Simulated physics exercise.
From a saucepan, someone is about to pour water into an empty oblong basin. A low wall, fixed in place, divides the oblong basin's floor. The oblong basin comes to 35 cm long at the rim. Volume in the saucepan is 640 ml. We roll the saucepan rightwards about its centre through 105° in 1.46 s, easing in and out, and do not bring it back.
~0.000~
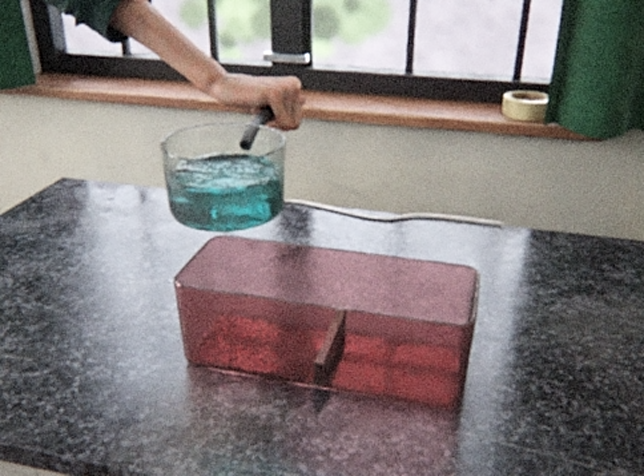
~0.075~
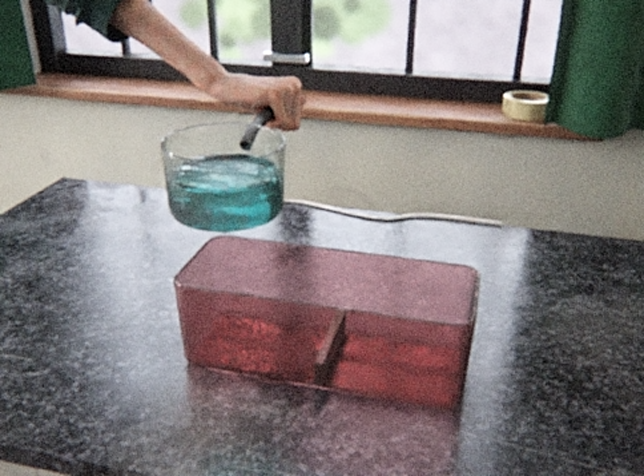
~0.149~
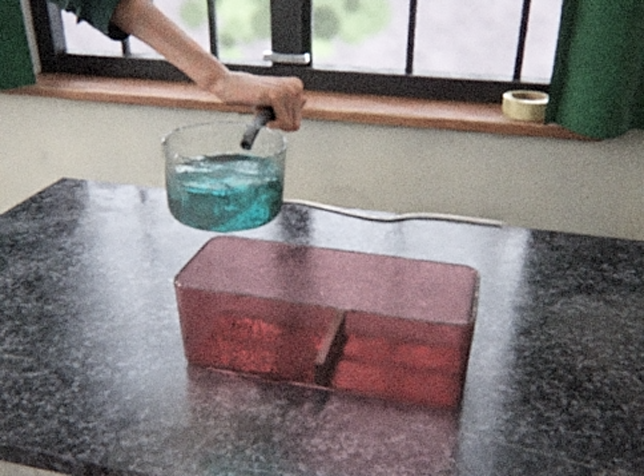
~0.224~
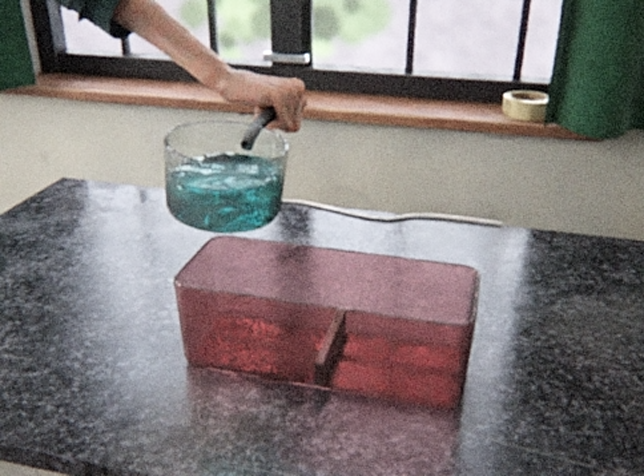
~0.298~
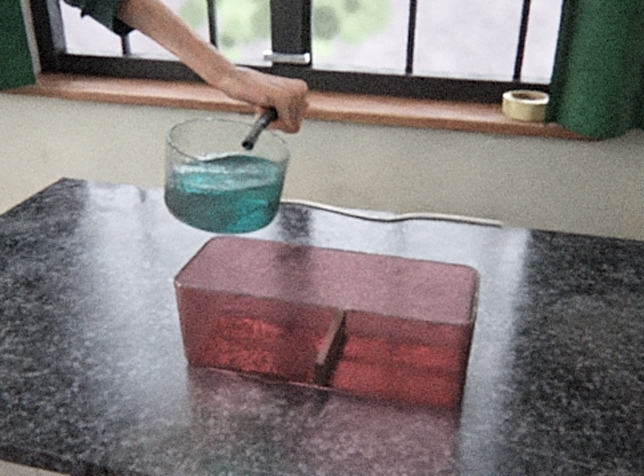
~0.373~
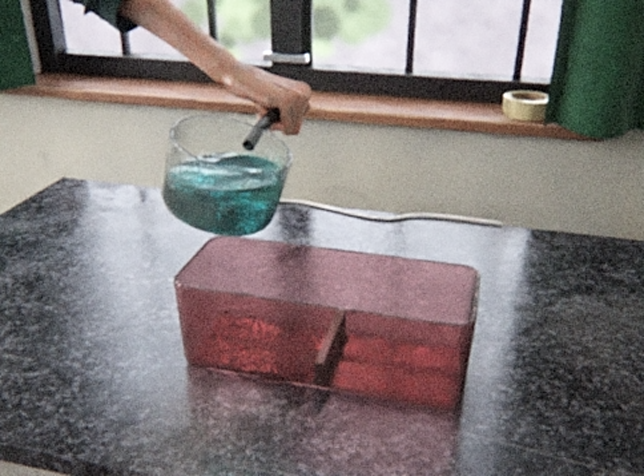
A hand slowly tilts a clear saucepan of teal water rightwards above a red oblong basin.
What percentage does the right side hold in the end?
About 48 per cent.
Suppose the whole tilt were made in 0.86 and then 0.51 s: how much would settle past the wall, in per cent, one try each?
In turn about 35 and 25 per cent.
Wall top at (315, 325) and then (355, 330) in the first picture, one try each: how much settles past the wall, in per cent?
One try each: Around 65 percent and then around 0 percent.
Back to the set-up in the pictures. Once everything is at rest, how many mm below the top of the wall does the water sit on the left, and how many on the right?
About 18 mm left, about 18 mm right.
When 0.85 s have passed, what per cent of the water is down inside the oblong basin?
7 %, give or take.
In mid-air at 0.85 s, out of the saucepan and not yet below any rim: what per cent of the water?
Around 20 percent.
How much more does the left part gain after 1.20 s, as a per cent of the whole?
Around 26 per cent.
By 0.85 s the tilt is 66° and 73 per cent is still to pour, 4 is left of the wall and 2 right of it.
By 1.20 s the tilt is 97° and 18 per cent is still to pour, 27 is left of the wall and 46 right of it.
By 1.56 s the tilt is 105° and 1 per cent is still to pour, 51 is left of the wall and 48 right of it.
By 1.96 s the tilt is 105° and 0 per cent is still to pour, 52 is left of the wall and 48 right of it.
At rest 52 per cent lies left of the wall, 48 right of it and 0 outside.
